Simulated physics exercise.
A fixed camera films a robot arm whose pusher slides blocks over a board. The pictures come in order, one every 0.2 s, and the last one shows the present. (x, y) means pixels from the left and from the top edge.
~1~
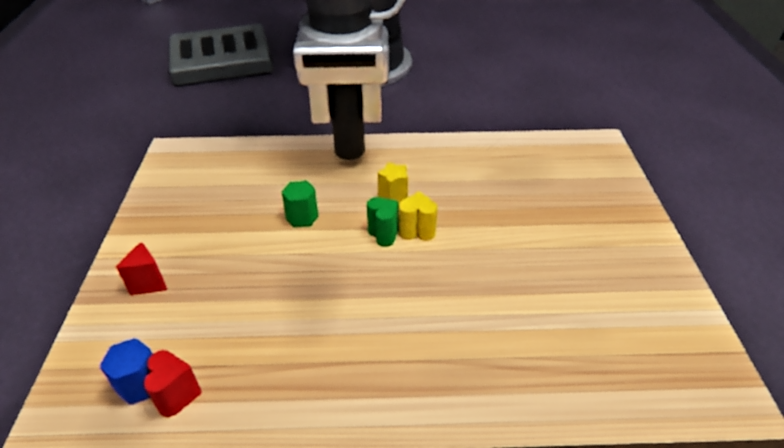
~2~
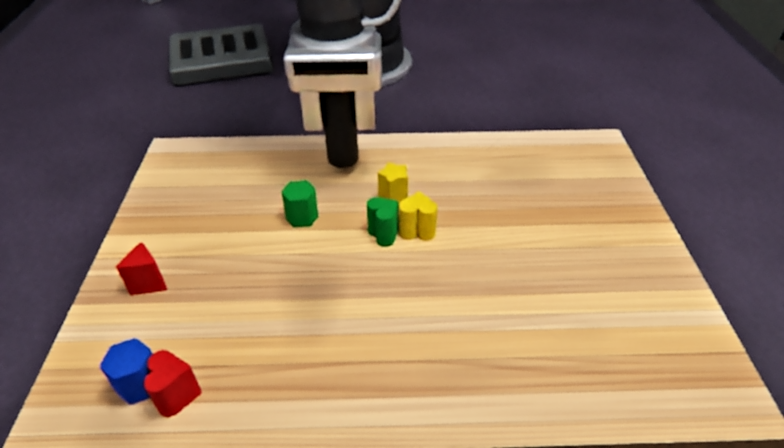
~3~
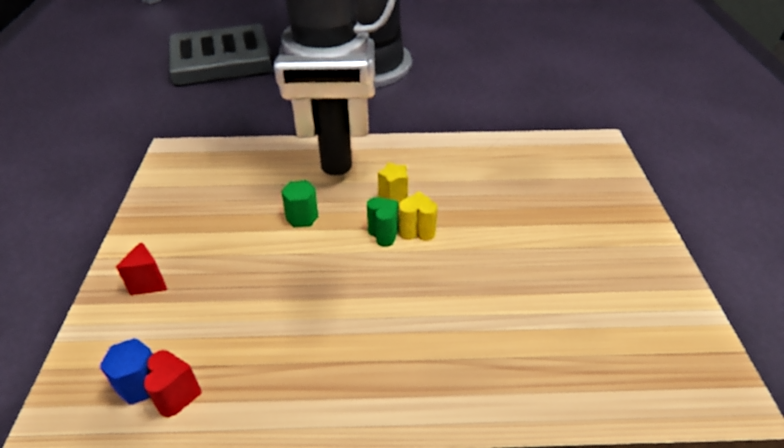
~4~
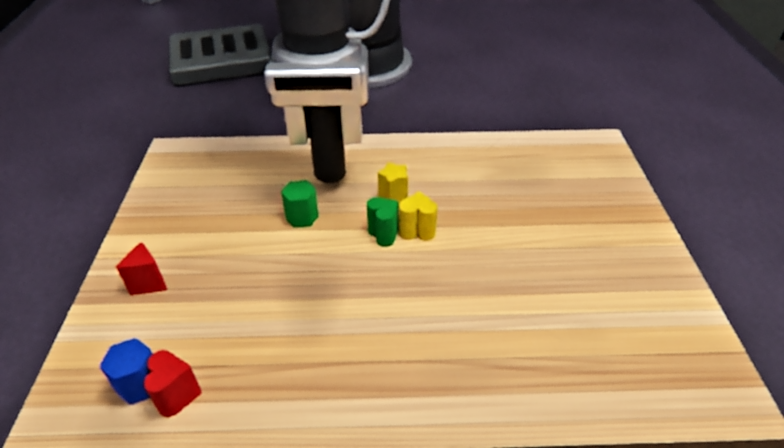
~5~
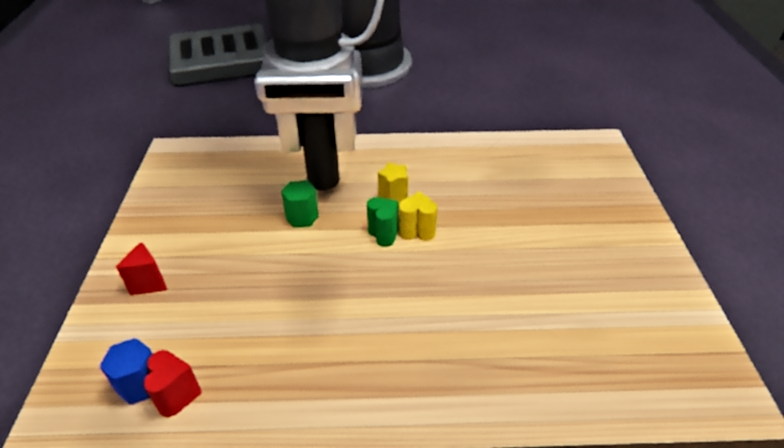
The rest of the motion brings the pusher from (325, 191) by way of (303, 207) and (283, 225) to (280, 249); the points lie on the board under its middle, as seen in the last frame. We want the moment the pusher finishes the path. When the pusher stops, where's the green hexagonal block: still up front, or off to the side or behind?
It stays on the pusher's front.
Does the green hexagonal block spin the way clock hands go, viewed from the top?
I'd say no.
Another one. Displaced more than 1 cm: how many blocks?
I'd say one block gets moved.
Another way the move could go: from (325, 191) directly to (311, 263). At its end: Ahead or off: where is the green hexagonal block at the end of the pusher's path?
It ends up beside or behind the pusher.
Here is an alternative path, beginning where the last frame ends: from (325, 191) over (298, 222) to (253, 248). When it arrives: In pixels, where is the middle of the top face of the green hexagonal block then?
I expect it at (246, 245).
The first path, step by step. One third of the way, pusher (301, 197); green hexagonal block (288, 201), turned 20° anticlockwise.
Two thirds of the way, pusher (281, 216); green hexagonal block (280, 220), turned 65° anticlockwise.
At the end, pusher (279, 239); green hexagonal block (280, 245), turned 75° anticlockwise; yellow star-shaped block unmoved.
